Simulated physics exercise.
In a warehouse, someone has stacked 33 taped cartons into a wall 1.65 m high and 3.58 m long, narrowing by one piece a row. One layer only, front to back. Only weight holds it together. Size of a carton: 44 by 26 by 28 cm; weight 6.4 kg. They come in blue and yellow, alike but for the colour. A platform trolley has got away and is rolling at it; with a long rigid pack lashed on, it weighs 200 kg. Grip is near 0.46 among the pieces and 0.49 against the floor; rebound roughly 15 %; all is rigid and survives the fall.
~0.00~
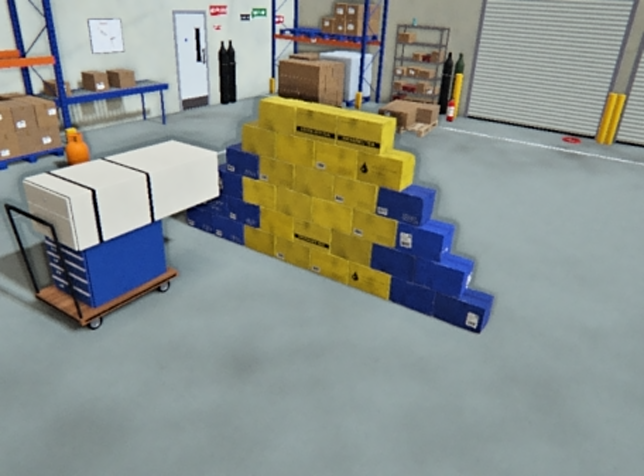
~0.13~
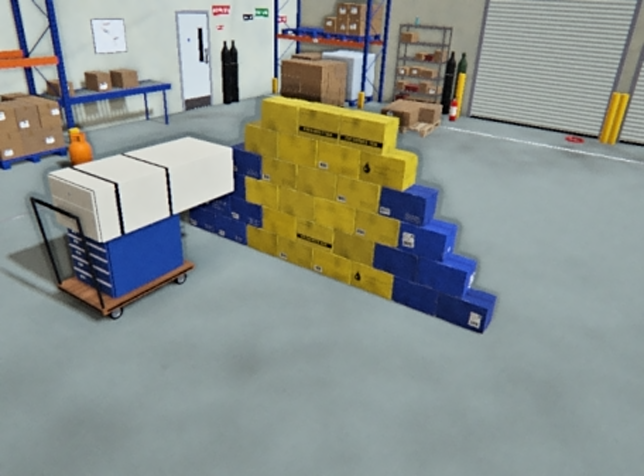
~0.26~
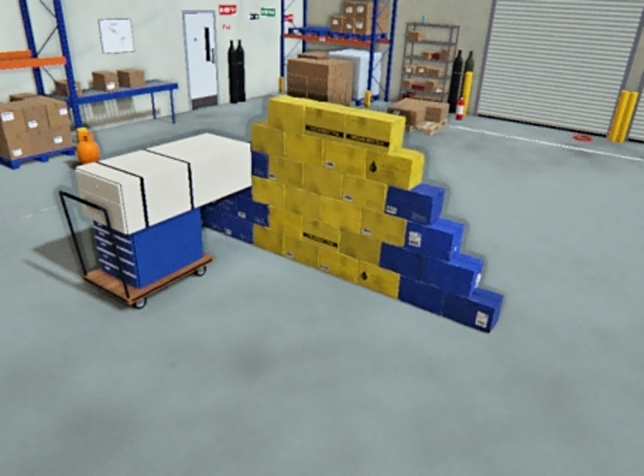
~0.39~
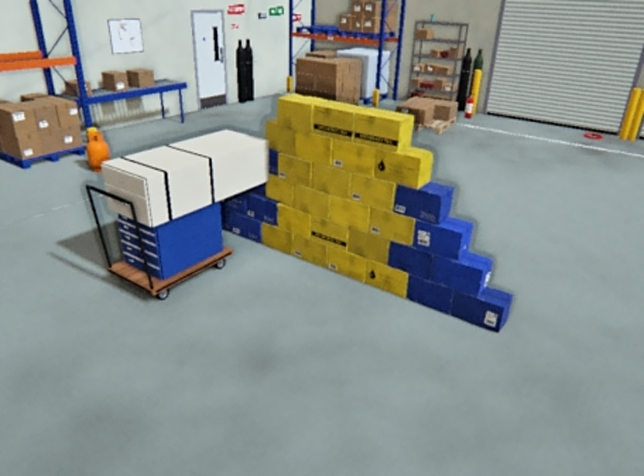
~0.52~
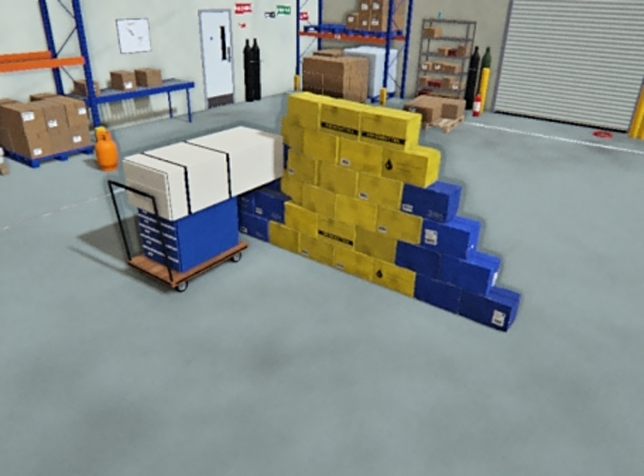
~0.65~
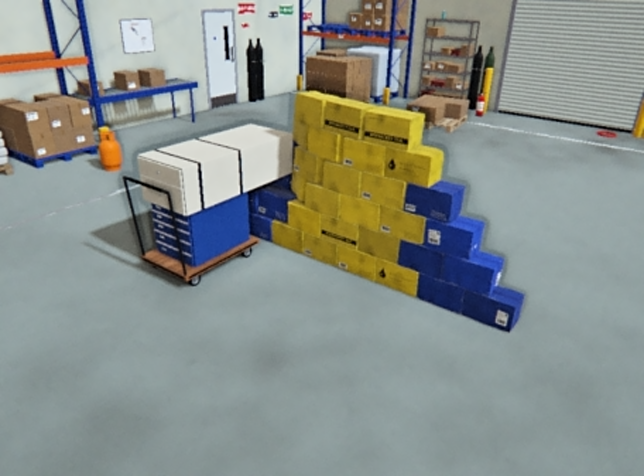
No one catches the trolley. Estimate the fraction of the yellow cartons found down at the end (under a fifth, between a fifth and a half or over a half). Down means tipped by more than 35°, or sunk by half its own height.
It comes to from a fifth to a half.
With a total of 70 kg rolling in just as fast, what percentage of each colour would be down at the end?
Then blue 20, yellow 30 per cent.
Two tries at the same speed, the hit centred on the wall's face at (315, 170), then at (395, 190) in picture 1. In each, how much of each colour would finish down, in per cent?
Blue 10 then 10, yellow 70 then 20 per cent.
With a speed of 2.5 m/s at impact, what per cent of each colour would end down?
In that case blue 30, yellow 30 per cent.
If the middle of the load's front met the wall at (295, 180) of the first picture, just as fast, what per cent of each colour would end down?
Then blue 10, yellow 80 per cent.
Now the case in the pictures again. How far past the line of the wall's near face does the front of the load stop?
Roughly 75 cm.
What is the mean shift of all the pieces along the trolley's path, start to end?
About 30 cm.
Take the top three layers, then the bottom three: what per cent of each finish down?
Top 50, bottom 10 per cent.
By 0.86 s, load 53 cm past the wall's line, still rolling; none of the 21 yellow cartons down (1 of 33 in all colours); top yellow carton tilted 14°; top blue carton tilted 22°, 11 cm lower.
By 1.12 s, load 70 cm past the wall's line, still rolling; 2 of the 21 yellow cartons down (5 of 33 in all colours); top yellow carton tilted 32°, 13 cm lower; top blue carton tilted 46°, 33 cm lower.
By 1.44 s, load 76 cm past the wall's line, still rolling; 6 of the 21 yellow cartons down (9 of 33 in all colours); top yellow carton tilted 72°, 72 cm lower; top blue carton on its side.
By 1.86 s, load 76 cm past the wall's line, still rolling; 6 of the 21 yellow cartons down (9 of 33 in all colours); top yellow carton on its side; top blue carton on its side.
When it is over (3.2 s), load 75 cm past the wall's line, stopped; 6 of the 21 yellow cartons down (9 of 33 in all colours); top yellow carton on its side; top blue carton on its side. That is 29 per cent. In pixels of the last frame, middles, top yellow carton near (569, 246), top blue carton near (391, 205).
